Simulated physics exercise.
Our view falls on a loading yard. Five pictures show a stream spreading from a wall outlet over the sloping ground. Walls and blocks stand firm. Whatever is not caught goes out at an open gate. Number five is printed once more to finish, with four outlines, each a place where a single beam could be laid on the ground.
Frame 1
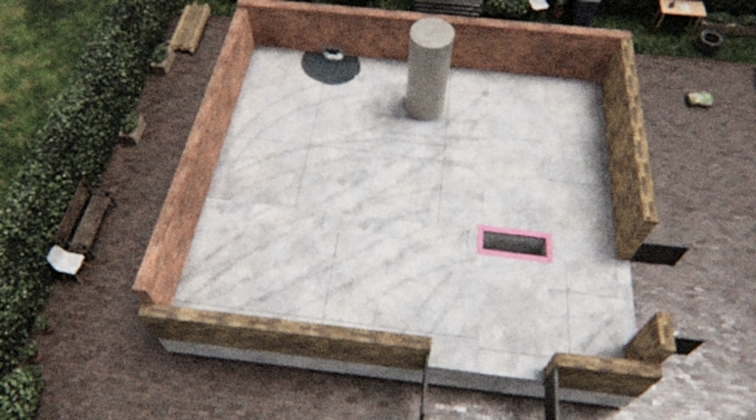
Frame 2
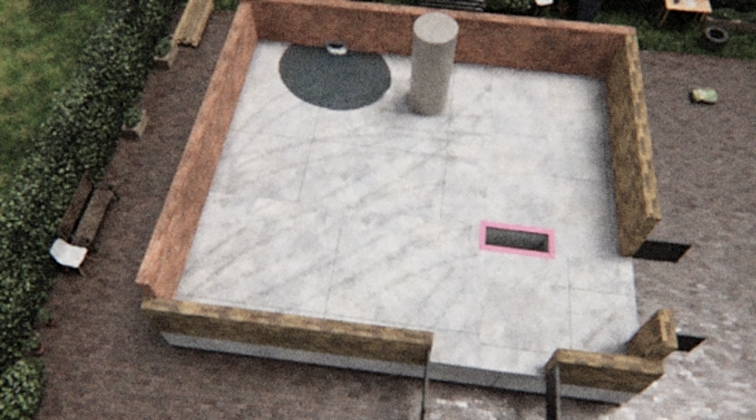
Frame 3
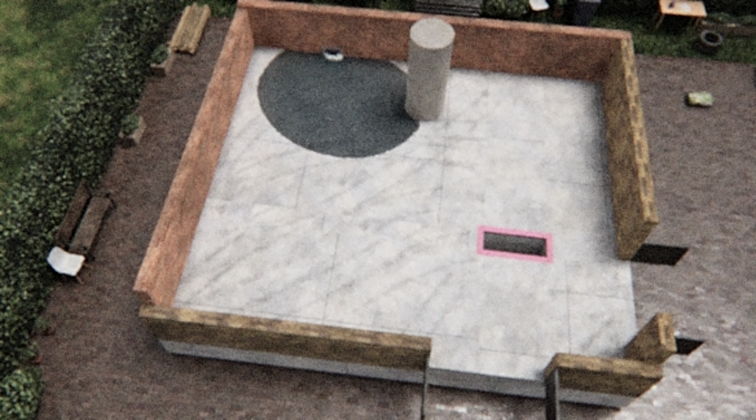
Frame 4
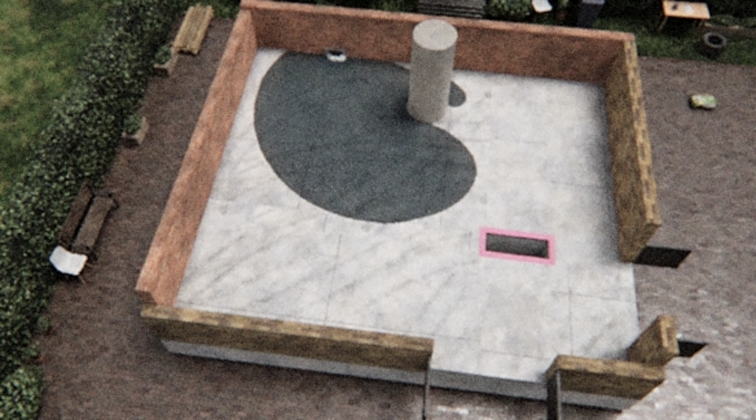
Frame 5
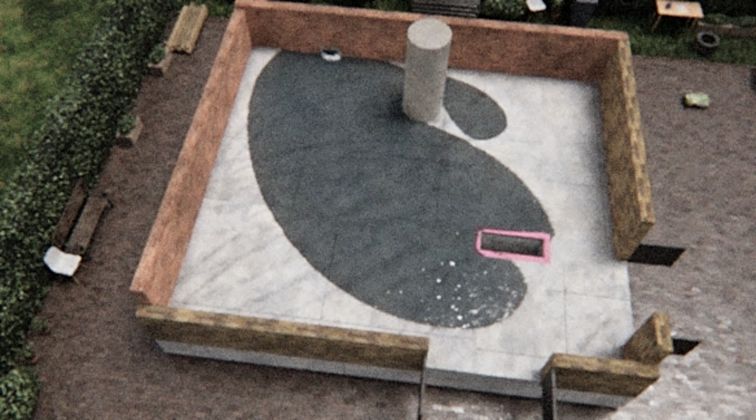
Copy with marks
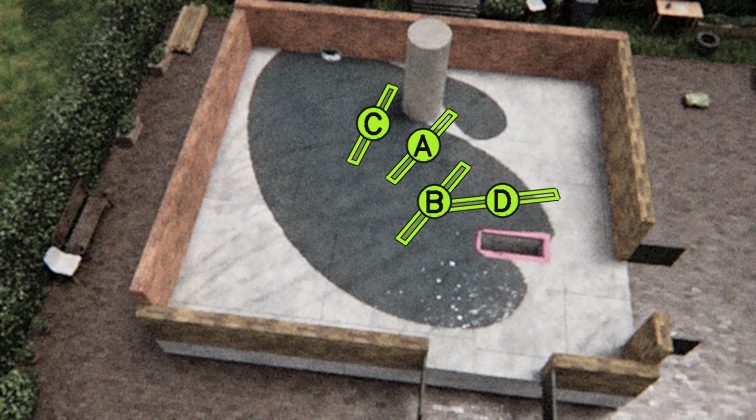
A dark wet patch spreads from the outfall across the pale yard, reaching the pink drain.
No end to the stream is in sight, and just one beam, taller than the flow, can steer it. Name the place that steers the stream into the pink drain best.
D is best.
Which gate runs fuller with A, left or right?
The left one.
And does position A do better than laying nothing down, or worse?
Position A is worse.
On the marked copy, A from (391, 180) to (452, 113); B from (401, 240) to (465, 165); C from (353, 162) to (392, 87); D from (447, 205) to (556, 194).
For position A, about 2 % of the stream goes into the pink drain, about 98 % out by the gates.
For position B, about 2 % of the stream goes into the pink drain, about 98 % out by the gates.
For position C, about 2 % of the stream goes into the pink drain, about 98 % out by the gates.
For position D, about 7 % of the stream goes into the pink drain, about 93 % out by the gates.
